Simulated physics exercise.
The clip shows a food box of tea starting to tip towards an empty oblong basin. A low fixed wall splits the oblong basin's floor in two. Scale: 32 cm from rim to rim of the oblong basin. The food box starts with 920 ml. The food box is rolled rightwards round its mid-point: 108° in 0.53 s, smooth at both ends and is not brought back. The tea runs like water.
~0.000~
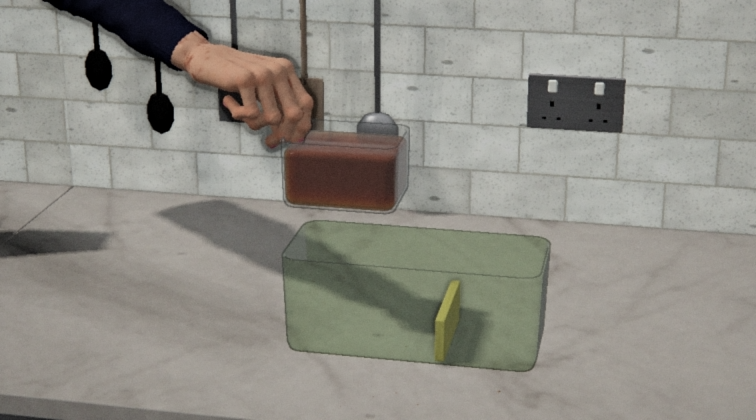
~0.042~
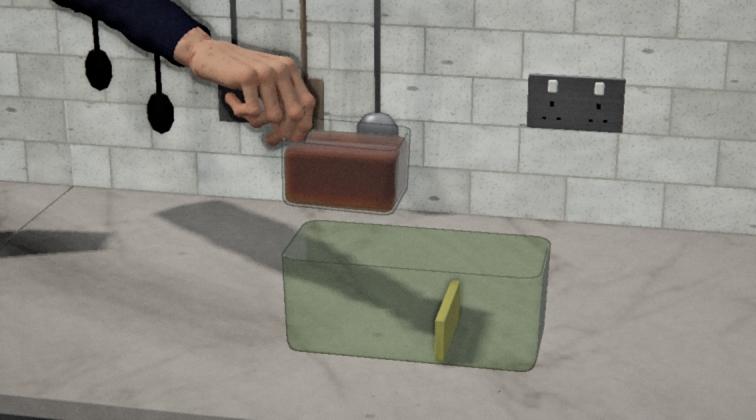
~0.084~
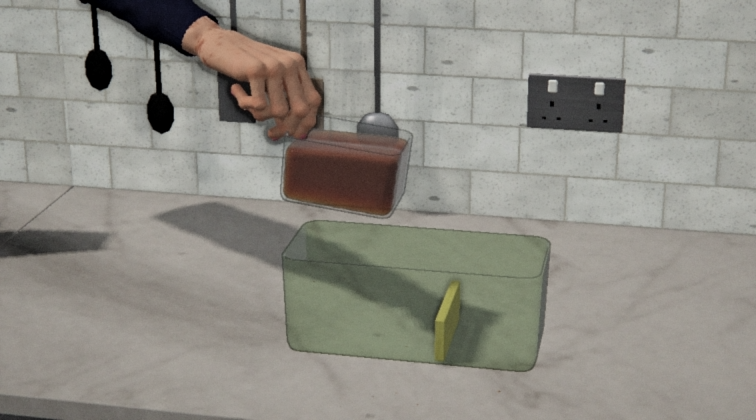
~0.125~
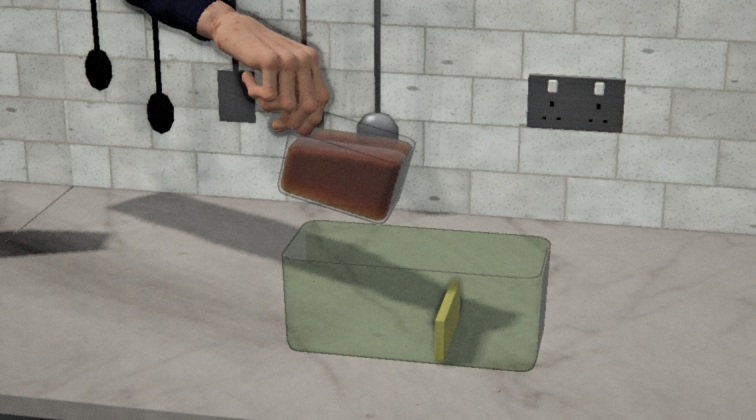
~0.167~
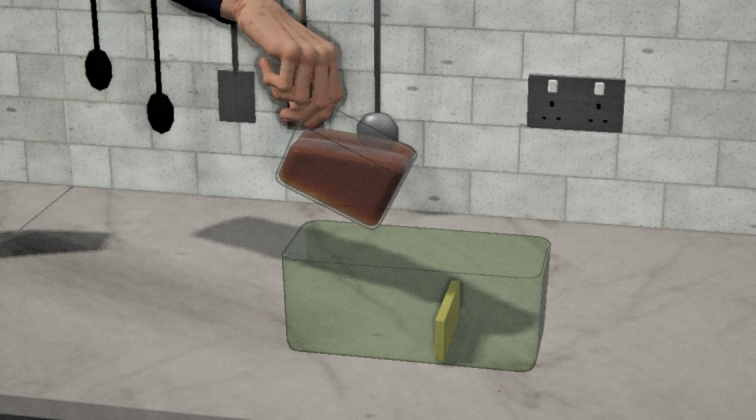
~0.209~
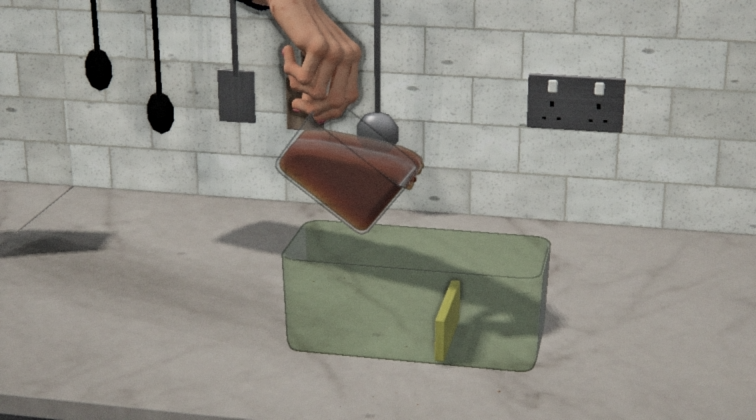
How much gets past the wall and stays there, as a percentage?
The far part has some 30 per cent.
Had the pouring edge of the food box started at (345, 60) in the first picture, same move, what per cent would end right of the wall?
In that case some 10 per cent.
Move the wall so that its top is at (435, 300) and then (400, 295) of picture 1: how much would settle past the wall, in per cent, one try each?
First 45, then 85 per cent.
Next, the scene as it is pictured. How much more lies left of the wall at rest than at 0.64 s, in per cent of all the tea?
Near 7 in a hundred.
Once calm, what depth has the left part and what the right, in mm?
Some 24 mm on the left and 20 mm on the right.
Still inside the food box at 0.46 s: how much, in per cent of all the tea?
Near 22 in a hundred.
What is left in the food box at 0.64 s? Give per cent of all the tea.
Some 4 per cent.
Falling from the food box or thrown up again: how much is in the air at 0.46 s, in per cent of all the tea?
Near 26 in a hundred.
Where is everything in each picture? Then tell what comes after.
In the first frame, it leans 0°; its right rim is at (403, 139); the tea meets the walls at (293, 139) and (402, 146); the oblong basin's rim runs from (293, 240) to (546, 260); the wall's top is at (448, 301).
In the second frame, it leans 2°; its right rim is at (404, 141); the tea meets the walls at (293, 139) and (403, 147).
In the third frame, it leans 7°; its right rim is at (406, 146); the tea meets the walls at (295, 137) and (405, 149).
In the fourth frame, it leans 14°; its right rim is at (409, 154); the tea meets the walls at (297, 137) and (409, 151).
In the fifth frame, it leans 24°; its right rim is at (411, 165); the tea meets the walls at (294, 143) and (412, 158); 2 per cent is over the edge.
In the sixth frame, it leans 36°; its right rim is at (410, 178); the tea meets the walls at (291, 142) and (401, 164); 6 per cent is over the edge.
After 0.46 s the tilt is 103° and 23 per cent is still to pour, 23 is left of the wall and 28 right of it.
After 0.64 s the tilt is 108° and 4 per cent is still to pour, 56 is left of the wall and 28 right of it.
After 0.82 s the tilt is 108° and 0 per cent is still to pour, 60 is left of the wall and 30 right of it.
After 1.03 s the tilt is 108° and 0 per cent is still to pour, 64 is left of the wall and 30 right of it.
In the end 64 per cent lies left of the wall, 30 right of it and 6 outside.
